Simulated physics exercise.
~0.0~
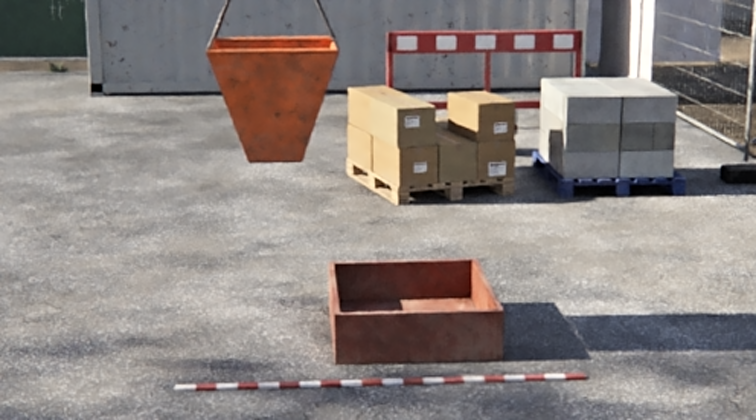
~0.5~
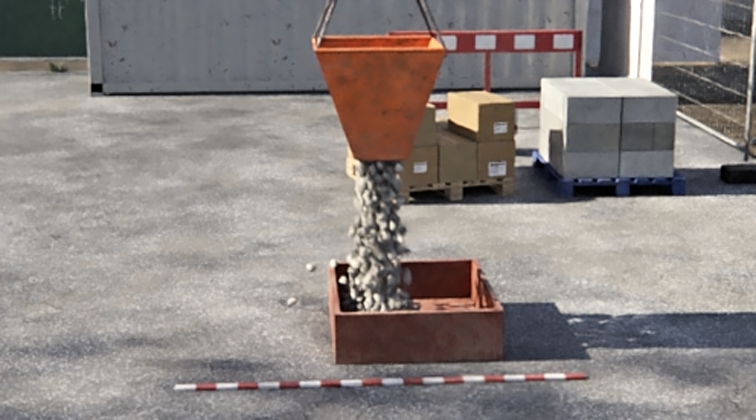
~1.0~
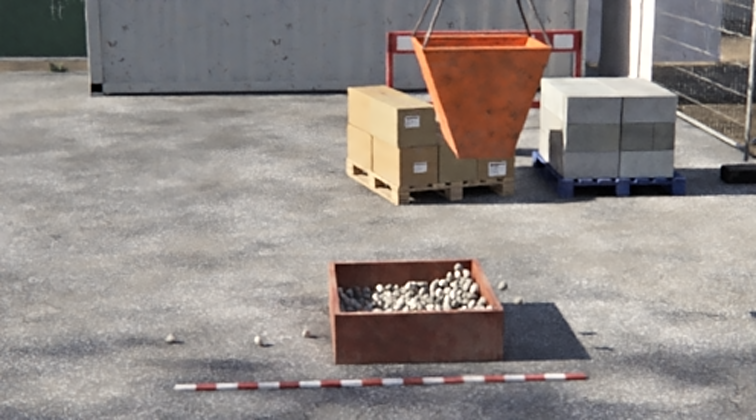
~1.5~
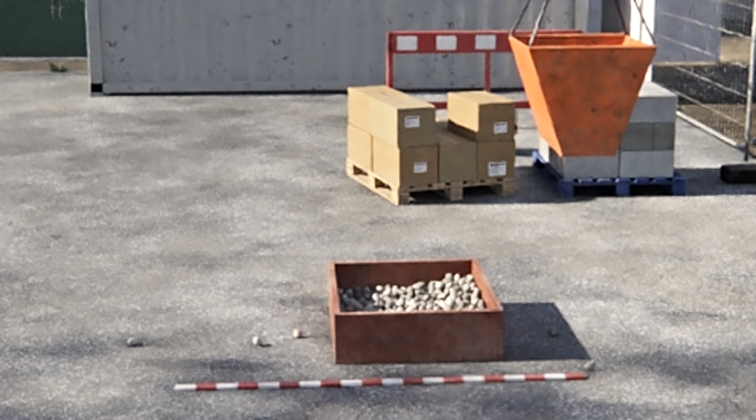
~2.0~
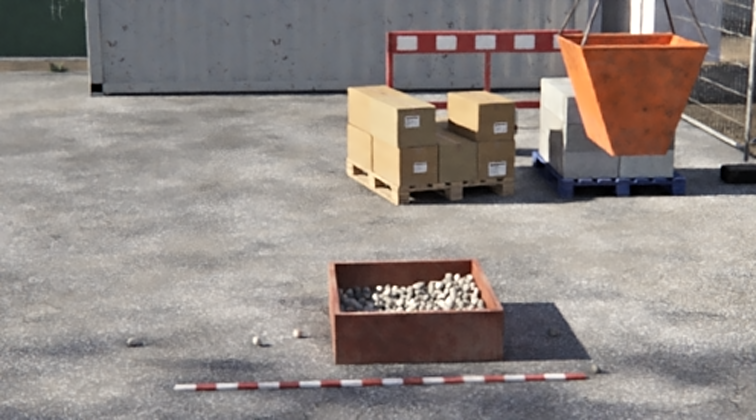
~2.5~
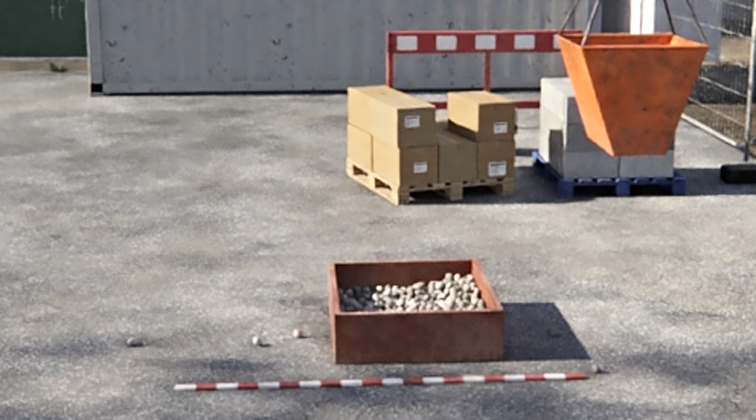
At the start, an orange hopper hangs from cables at the upper left, above a paved yard with an open reddish-brown bin, a striped staff, stacked boxes and grey blocks. The hopper moves right and, once over the bin, pours a column of grey stones from its bottom, a few of them landing outside. It carries on to the right, empty, while the stones settle inside the bin and several strays roll across the ground. Finally the hopper stops in front of the grey blocks, with nearly all the stones lying in the bin and a few scattered on either side.
